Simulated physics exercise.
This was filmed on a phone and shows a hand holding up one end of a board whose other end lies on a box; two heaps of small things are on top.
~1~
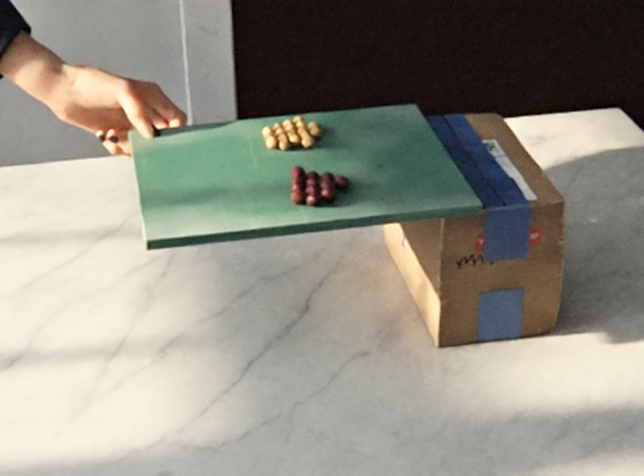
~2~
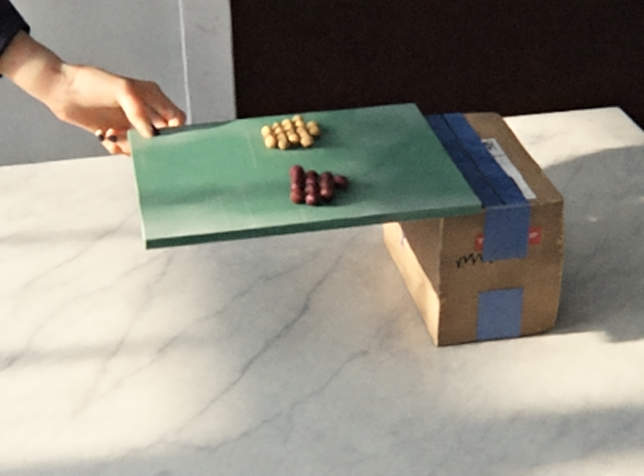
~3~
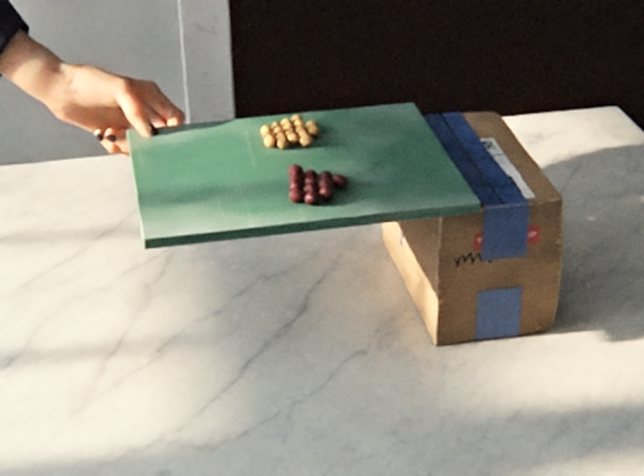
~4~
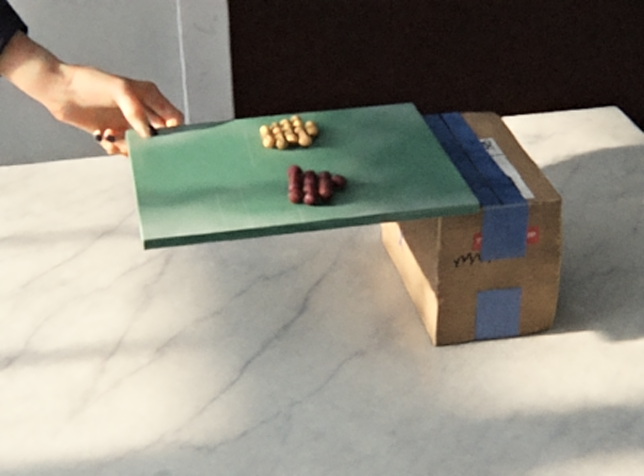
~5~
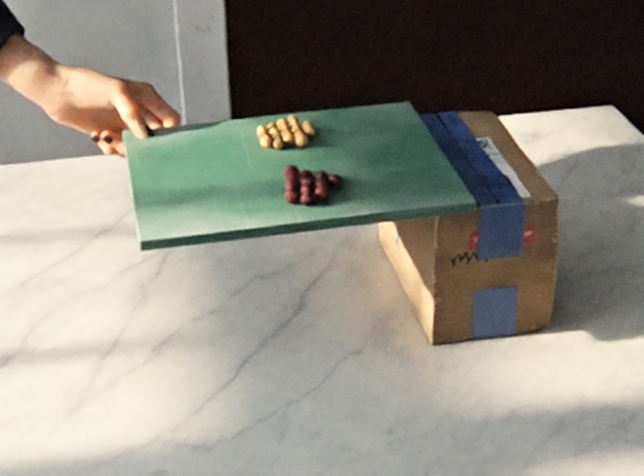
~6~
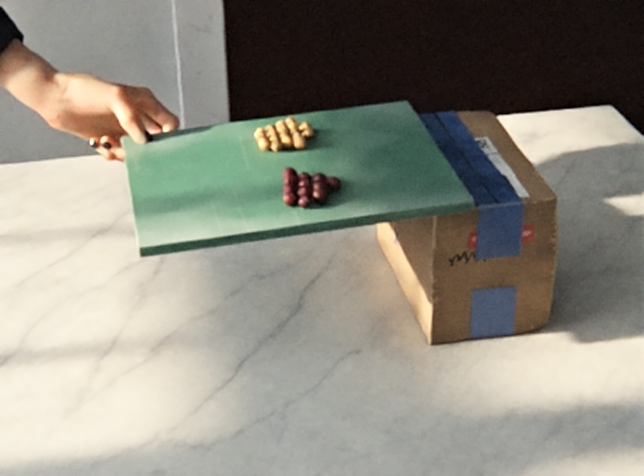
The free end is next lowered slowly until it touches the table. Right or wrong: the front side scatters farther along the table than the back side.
Wrong, the back side does.
Then, 0.43 s later than the last frame, board sloping at 15°; front lot every one still on the board; back lot every one still on the board.
Then, 0.89 s later than the last frame, board sloping at 31°; front lot mostly less than half a board's length out; back lot mostly up to a board's length out.
Then, 1.44 s later than the last frame, board resting at 34°; front lot mostly up to a board's length out; back lot mostly one to two board lengths out, about a tenth gone off the table.
When it is over, board resting at 34°; front lot mostly up to a board's length out; back lot mostly more than two board lengths out, roughly half gone off the table; the back lot has gone farther.
